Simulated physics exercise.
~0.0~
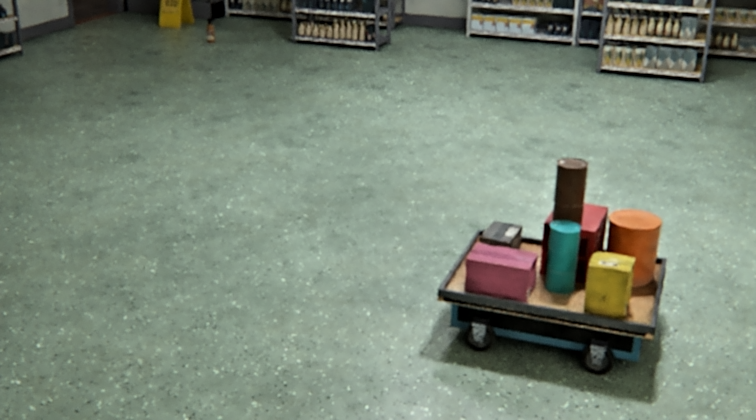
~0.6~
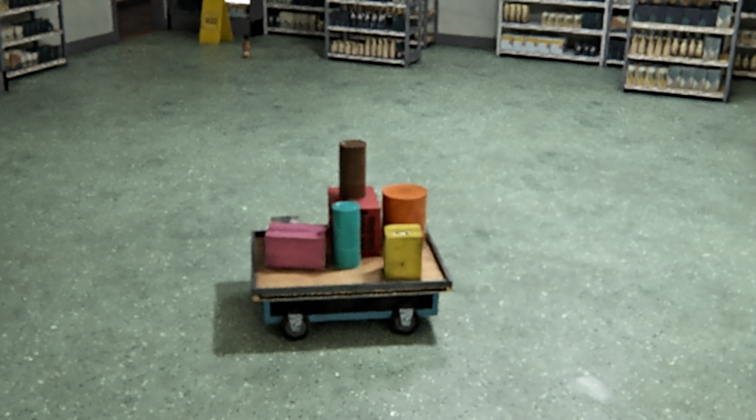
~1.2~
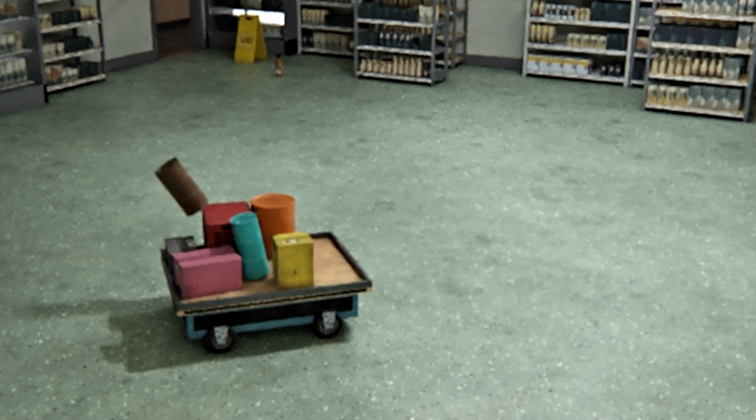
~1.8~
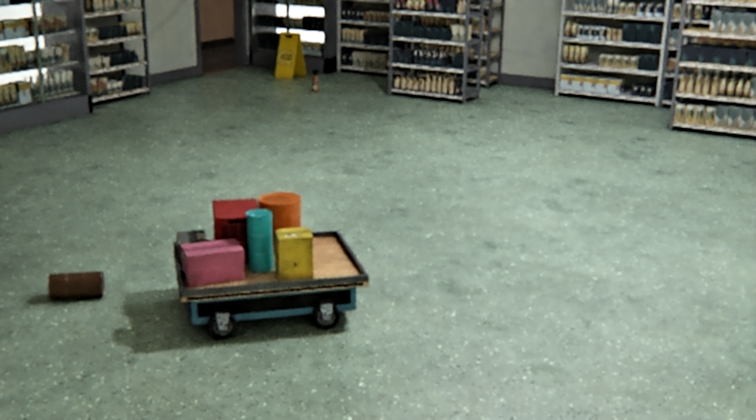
The clip opens on a low wheeled cart at the right of a speckled green floor, loaded with boxes and cylinders, a brown canister standing on top of the red crate, with stocked shelves behind. The cart travels left and swings round as the view drifts slightly sideways, its load still upright. Then it stops, and the brown canister tips off to the left while the turquoise canister leans the same way. The turquoise canister settles upright again on the deck. At the end, the brown canister lies on its side on the floor left of the cart, with the other items still aboard.
